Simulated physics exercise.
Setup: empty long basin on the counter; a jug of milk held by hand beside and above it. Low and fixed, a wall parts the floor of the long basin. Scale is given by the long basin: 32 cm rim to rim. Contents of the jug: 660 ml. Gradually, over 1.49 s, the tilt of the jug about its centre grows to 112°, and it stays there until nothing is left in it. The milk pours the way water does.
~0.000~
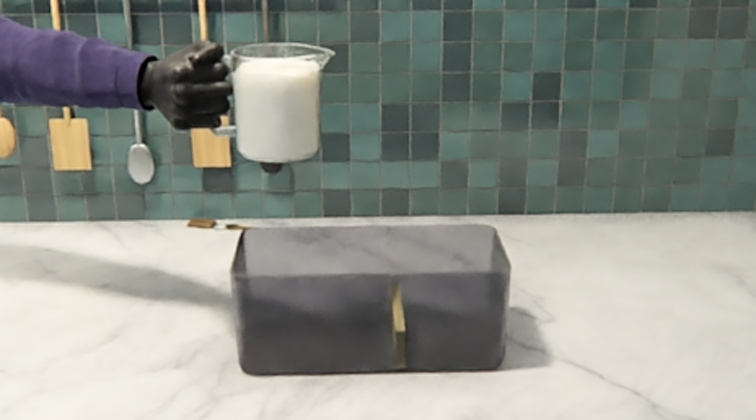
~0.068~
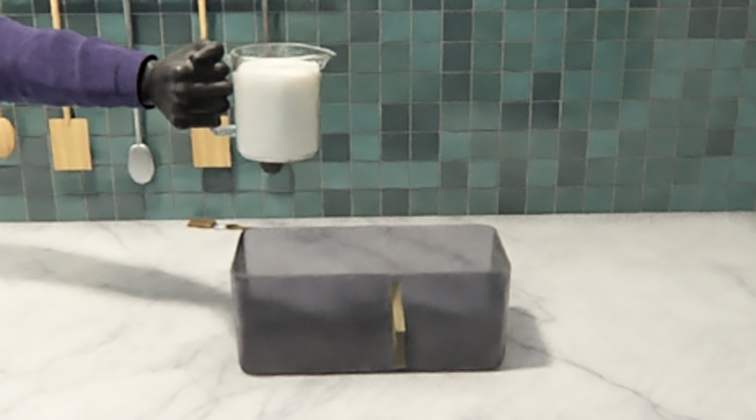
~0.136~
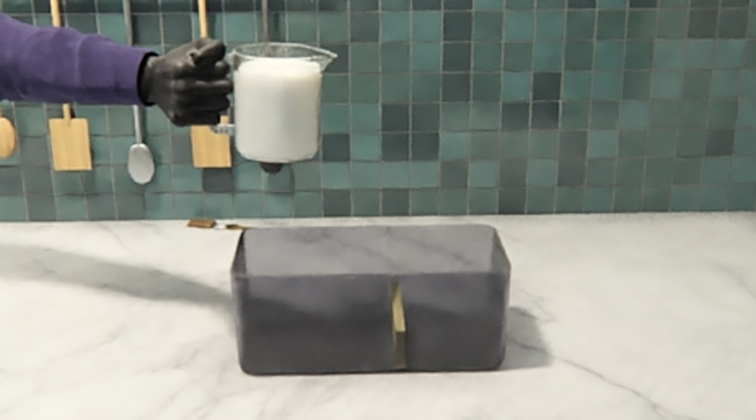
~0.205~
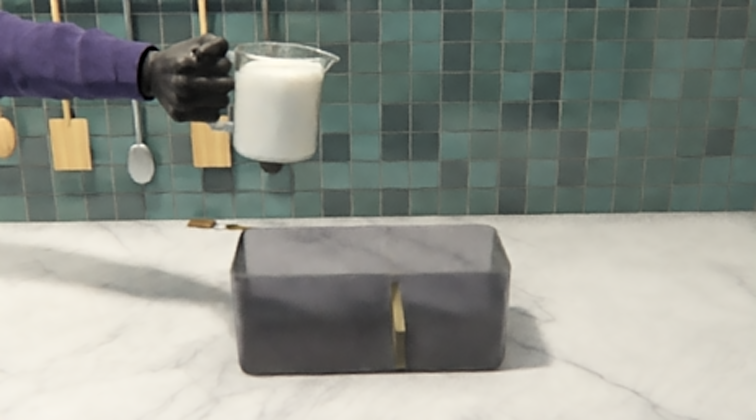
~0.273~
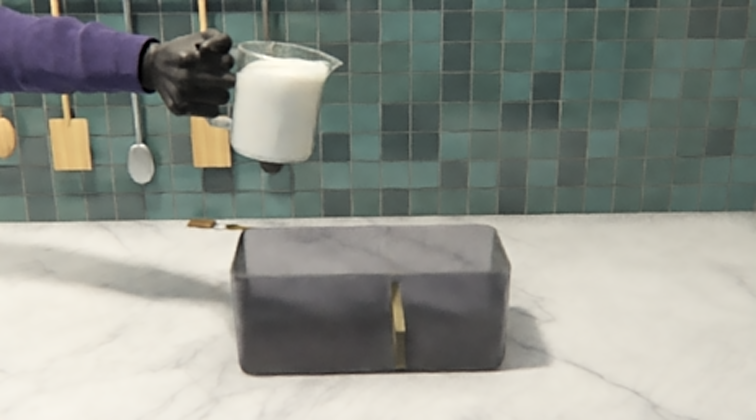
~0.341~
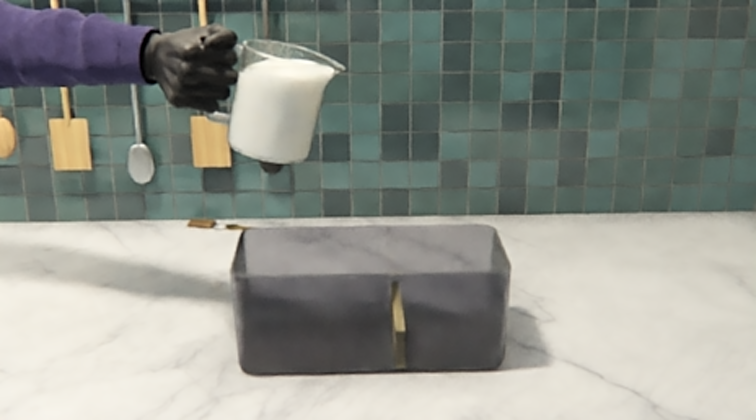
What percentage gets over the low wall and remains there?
68 %.
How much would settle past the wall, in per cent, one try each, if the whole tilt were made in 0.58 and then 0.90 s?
I'd expect close to 45 per cent and then close to 60 per cent.
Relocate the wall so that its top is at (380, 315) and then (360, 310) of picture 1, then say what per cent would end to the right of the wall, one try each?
In order, 85 and 95 per cent.
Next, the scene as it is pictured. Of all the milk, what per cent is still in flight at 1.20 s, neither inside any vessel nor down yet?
Near 20 per cent, I'd say.
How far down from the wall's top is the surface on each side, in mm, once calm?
The left side gives some 42 mm, the right side some 22 mm.
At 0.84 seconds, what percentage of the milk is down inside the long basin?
7 %, roughly.
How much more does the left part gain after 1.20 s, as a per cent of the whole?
I'd put it at some 26 percent.
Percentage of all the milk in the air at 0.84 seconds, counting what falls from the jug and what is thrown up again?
Around 16 percent.
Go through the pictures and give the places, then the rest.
It leans 0°; its right rim is at (335, 52); the milk meets the walls at (235, 66) and (320, 66); the long basin's rim runs from (236, 252) to (502, 248); the wall's top is at (397, 306), in the first picture.
It leans 1°; its right rim is at (336, 53); the milk meets the walls at (236, 66) and (320, 66), in the second picture.
It leans 2°; its right rim is at (337, 55); the milk meets the walls at (237, 66) and (321, 66), in the third picture.
It leans 5°; its right rim is at (339, 58); the milk meets the walls at (238, 67) and (323, 66), in the fourth picture.
It leans 9°; its right rim is at (342, 62); the milk meets the walls at (241, 69) and (328, 68), in the fifth picture.
It leans 14°; its right rim is at (345, 68); the milk meets the walls at (242, 69) and (334, 67), in the sixth picture.
Then, 0.84 s in, the tilt is 67° and 77 per cent is still to pour, 1 is left of the wall and 6 right of it.
Then, 1.20 s in, the tilt is 102° and 21 per cent is still to pour, 5 is left of the wall and 54 right of it.
Then, 1.58 s in, the tilt is 112° and 0 per cent is still to pour, 30 is left of the wall and 67 right of it.
Then, 1.99 s in, the tilt is 112° and 0 per cent is still to pour, 31 is left of the wall and 68 right of it.
Finally, 31 per cent lies left of the wall, 68 right of it and 2 outside.
